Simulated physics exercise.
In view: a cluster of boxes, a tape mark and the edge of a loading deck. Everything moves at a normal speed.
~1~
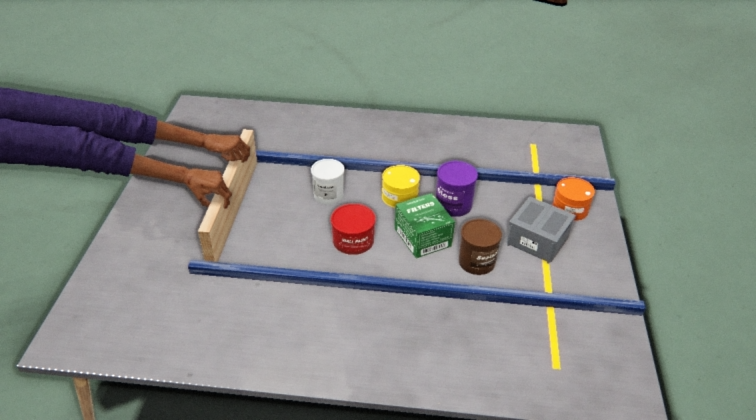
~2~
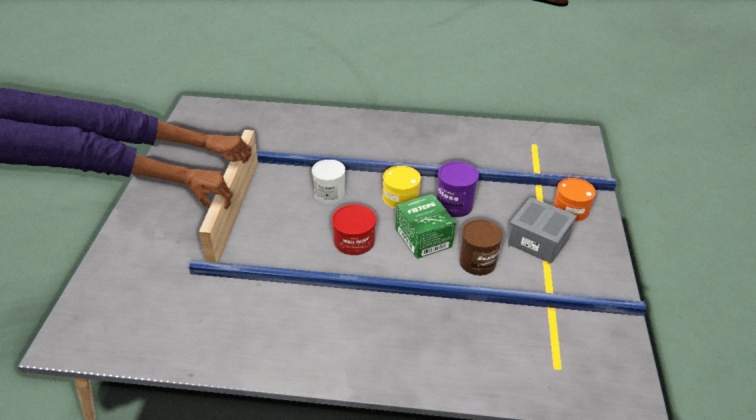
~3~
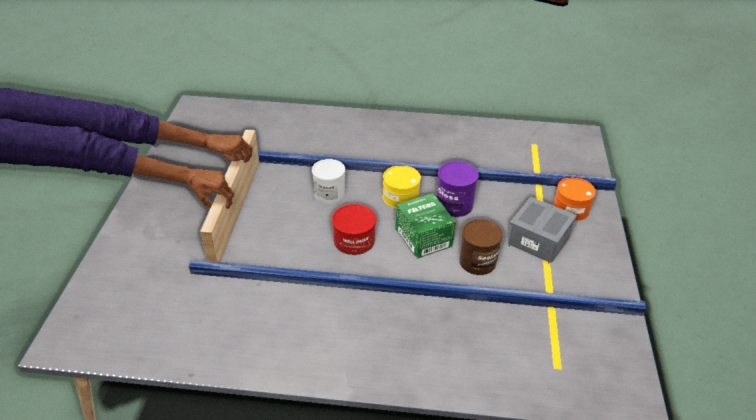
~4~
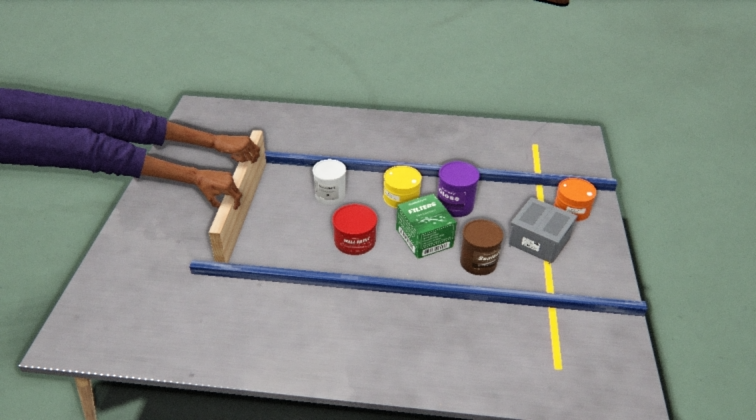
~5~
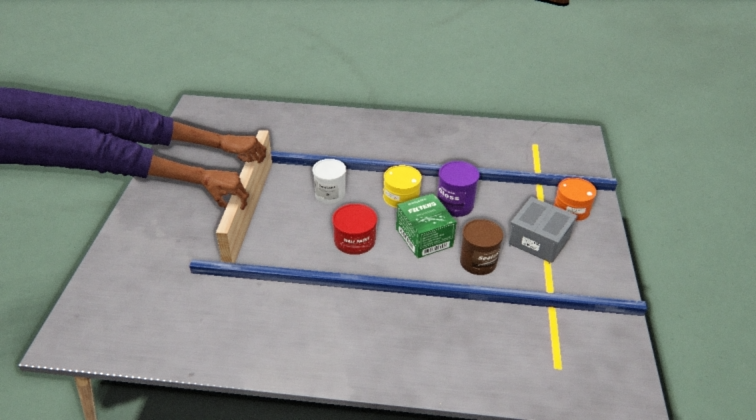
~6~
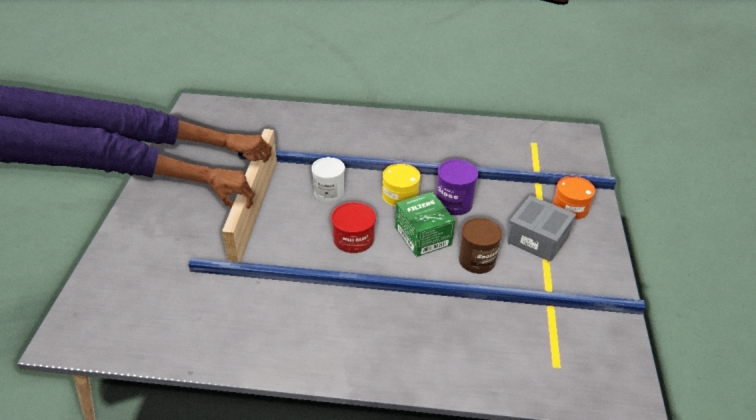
We see two hands holding a wooden plank upright between blue rails on a grey deck, then sliding it slightly to the right, while the colourful canisters, green box and grey tote near the yellow tape stay still.
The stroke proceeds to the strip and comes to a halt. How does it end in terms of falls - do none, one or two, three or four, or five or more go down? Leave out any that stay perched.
The edge claims under three, at least one.
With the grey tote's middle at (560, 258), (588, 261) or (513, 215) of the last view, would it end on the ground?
At the three spots, the grey tote keeps its place, keeps its place and tips over.
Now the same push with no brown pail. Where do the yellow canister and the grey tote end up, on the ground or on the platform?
The yellow canister? It stays where it is. The grey tote? It winds up down.
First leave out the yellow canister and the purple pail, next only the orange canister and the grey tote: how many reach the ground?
Try 1: 0; try 2: 0.
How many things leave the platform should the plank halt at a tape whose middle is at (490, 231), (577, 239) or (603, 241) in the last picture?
Respectively, 0, 3 and 4.
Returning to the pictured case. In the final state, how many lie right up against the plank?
The count comes out at 3.
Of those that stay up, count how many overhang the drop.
Counting them gives 0.
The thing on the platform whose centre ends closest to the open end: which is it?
The purple pail winds up nearest.
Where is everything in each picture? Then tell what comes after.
In the first frame, orange canister (573, 199); grey tote (540, 230); brown pail (479, 247); plank (231, 194); tape (543, 237).
In the second frame, grey tote (541, 231); plank (232, 194).
In the third frame, brown pail (480, 248); purple pail (457, 189).
In the fourth frame, orange canister (575, 199); yellow canister (402, 187).
In the fifth frame, grey tote (542, 230); white pail (330, 182).
In the sixth frame, orange canister (574, 198); grey tote (540, 229); brown pail (479, 246); plank (253, 194); tape (544, 236).
Early on, none off yet; orange canister at rest near (574, 198); grey tote at rest near (540, 229); brown pail at rest near (479, 246).
A while later, none off yet; orange canister at rest near (574, 198); grey tote moving near (544, 231); brown pail travelled about its own width near (503, 252).
Finally, the number that fall off is one or two; lost, grey tote and orange canister.
